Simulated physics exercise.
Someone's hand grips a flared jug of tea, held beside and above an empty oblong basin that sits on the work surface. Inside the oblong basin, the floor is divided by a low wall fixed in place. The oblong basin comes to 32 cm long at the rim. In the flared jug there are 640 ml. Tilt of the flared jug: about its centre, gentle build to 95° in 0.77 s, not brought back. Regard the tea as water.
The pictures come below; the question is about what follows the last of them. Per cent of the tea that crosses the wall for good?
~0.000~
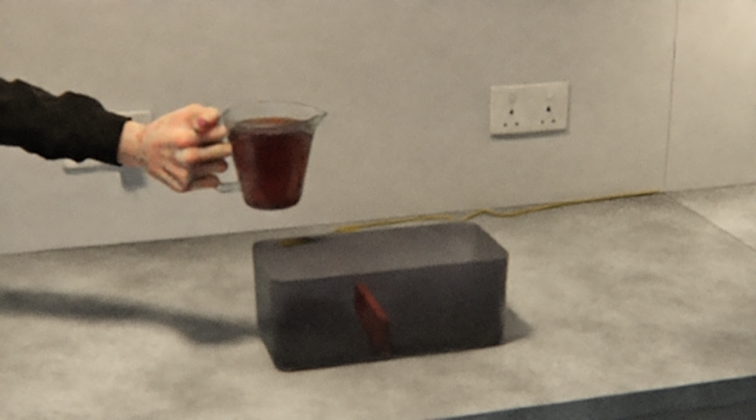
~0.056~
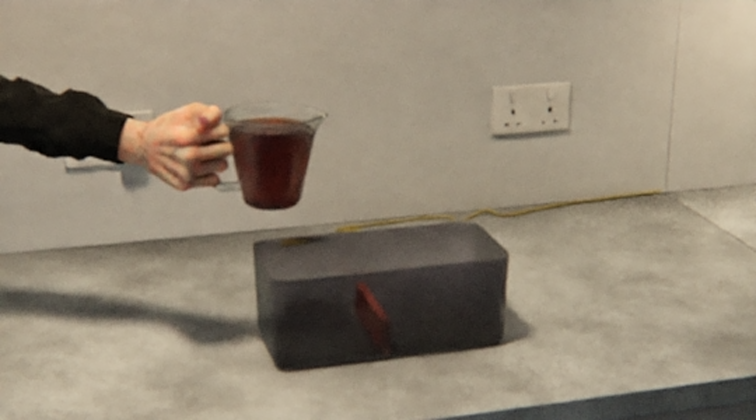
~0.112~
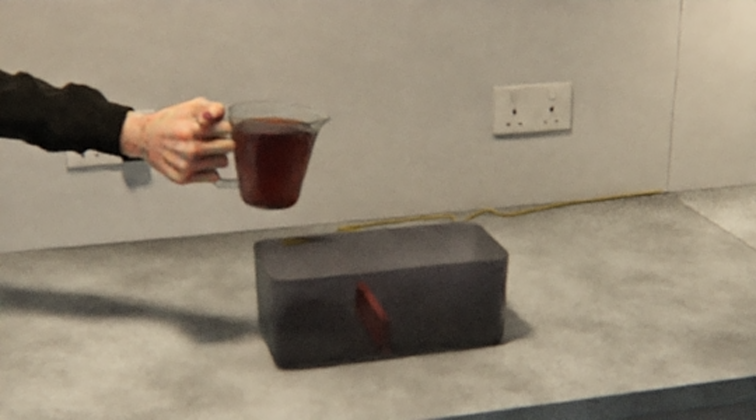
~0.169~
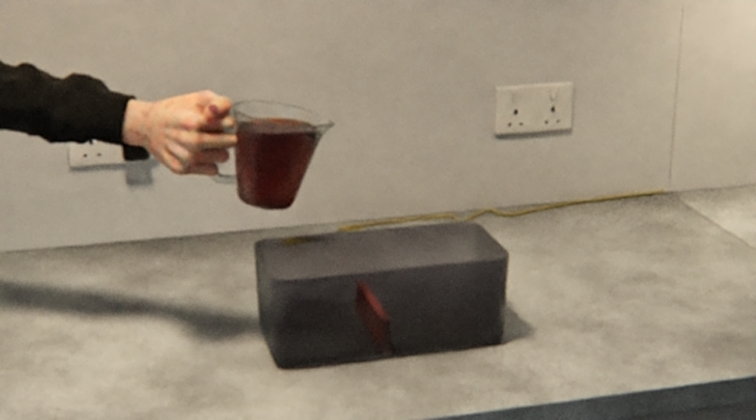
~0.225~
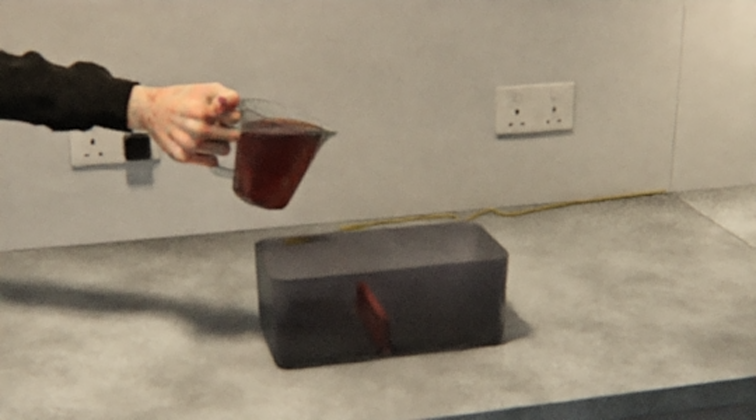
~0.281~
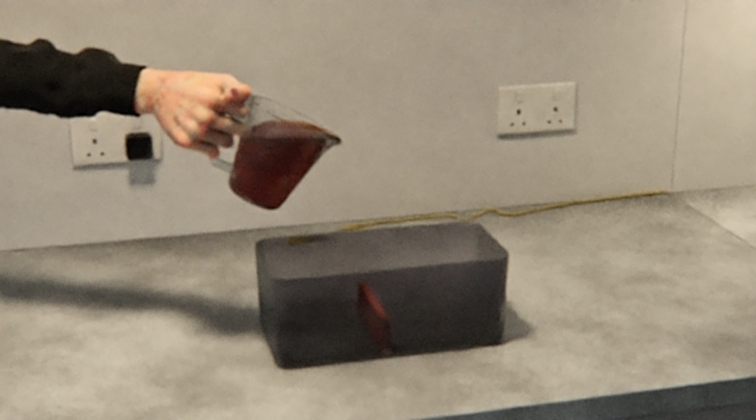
68 per cent.
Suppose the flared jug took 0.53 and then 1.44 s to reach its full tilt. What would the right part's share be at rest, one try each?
In turn about 60 and 75 per cent.
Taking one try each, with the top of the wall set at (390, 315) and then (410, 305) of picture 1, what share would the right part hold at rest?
The first gives near 35 per cent and the second near 5 per cent.
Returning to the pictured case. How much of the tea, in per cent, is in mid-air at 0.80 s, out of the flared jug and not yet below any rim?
Close to 14 in every hundred parts.
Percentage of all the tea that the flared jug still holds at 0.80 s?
I'd estimate some 14 per cent.
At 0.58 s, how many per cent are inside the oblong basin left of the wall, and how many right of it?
Lab note: Left near 1 %, right near 18.
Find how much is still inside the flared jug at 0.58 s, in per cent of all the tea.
Portion remaining: Approx. 56 per cent.
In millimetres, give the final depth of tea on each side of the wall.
Left part about 10 mm deep, right part about 18 mm deep.
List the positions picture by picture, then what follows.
In the first picture, it leans 0°; its right rim is at (326, 111); the tea meets the walls at (228, 129) and (312, 124); the oblong basin's rim runs from (261, 262) to (492, 239); the wall's top is at (372, 302).
In the second picture, it leans 1°; its right rim is at (328, 112); the tea meets the walls at (229, 129) and (313, 124).
In the third picture, it leans 5°; its right rim is at (330, 116); the tea meets the walls at (231, 127) and (315, 125).
In the fourth picture, it leans 11°; its right rim is at (335, 122); the tea meets the walls at (235, 127) and (319, 127).
In the fifth picture, it leans 19°; its right rim is at (338, 130); the tea meets the walls at (240, 130) and (328, 129).
In the sixth picture, it leans 28°; its right rim is at (341, 141); the tea meets the walls at (242, 136) and (335, 133); 1 per cent is over the edge.
After 0.58 s the tilt is 81° and 55 per cent is still to pour, 1 is left of the wall and 19 right of it.
After 0.80 s the tilt is 95° and 14 per cent is still to pour, 18 is left of the wall and 53 right of it.
After 1.02 s the tilt is 95° and 1 per cent is still to pour, 28 is left of the wall and 68 right of it.
After 1.27 s the tilt is 95° and 0 per cent is still to pour, 31 is left of the wall and 68 right of it.
In the end 31 per cent lies left of the wall, 68 right of it and 1 outside.
